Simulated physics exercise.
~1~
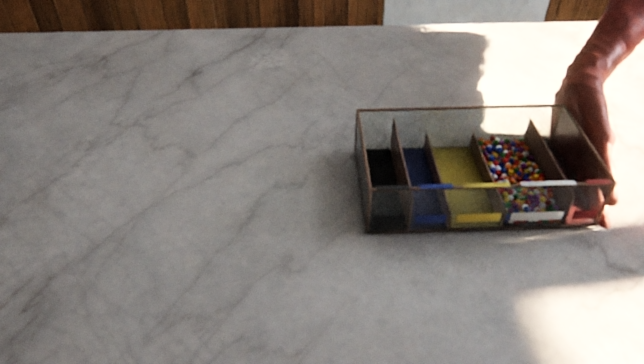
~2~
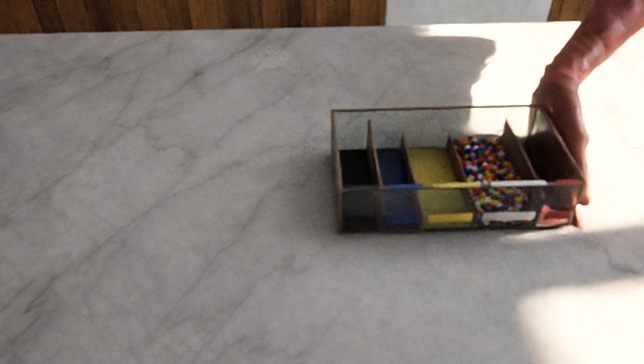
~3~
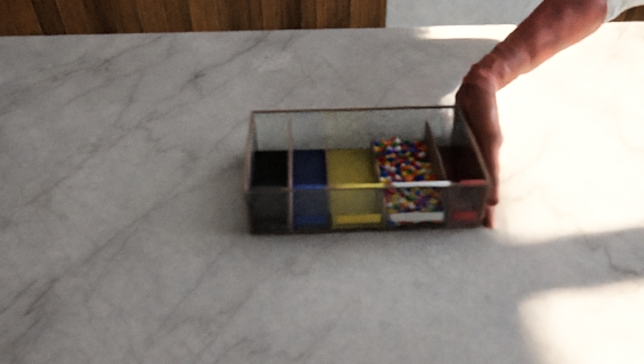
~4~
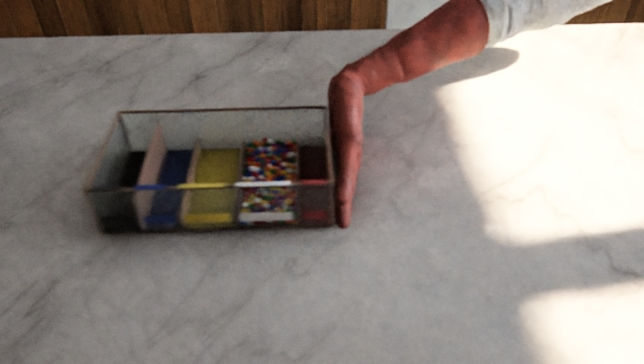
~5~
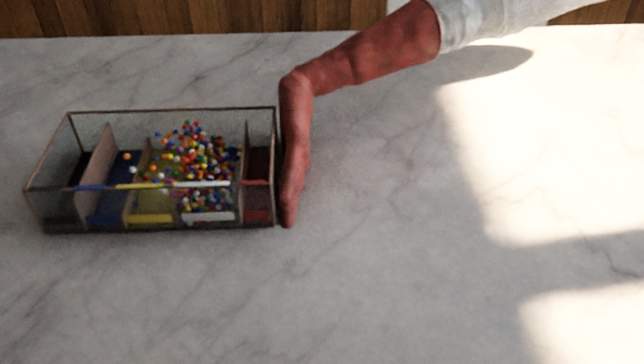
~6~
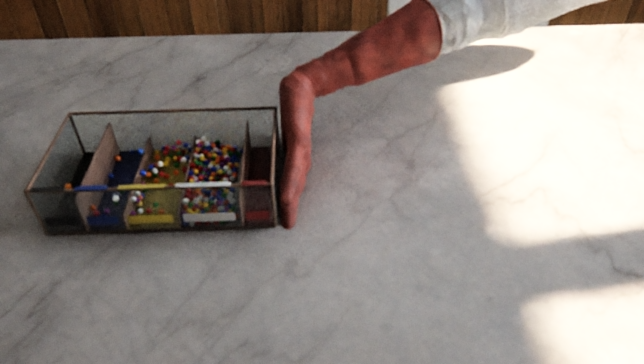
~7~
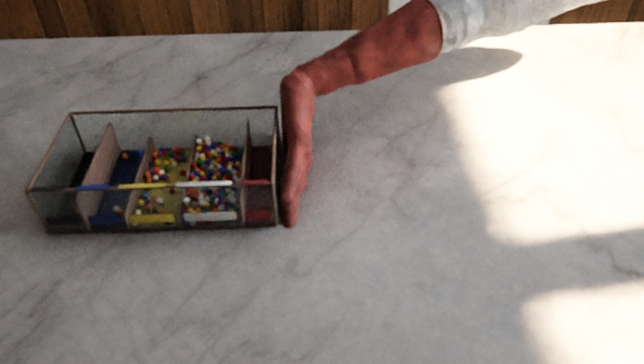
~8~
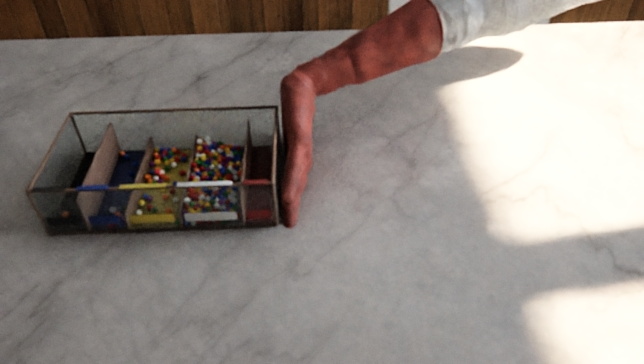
On a marble countertop, a hand pushes a clear divided tray of multicoloured beads leftward from its right end, then stops; the beads surge left, some spilling over a partition into the yellow section, while most settle back in their own compartment.
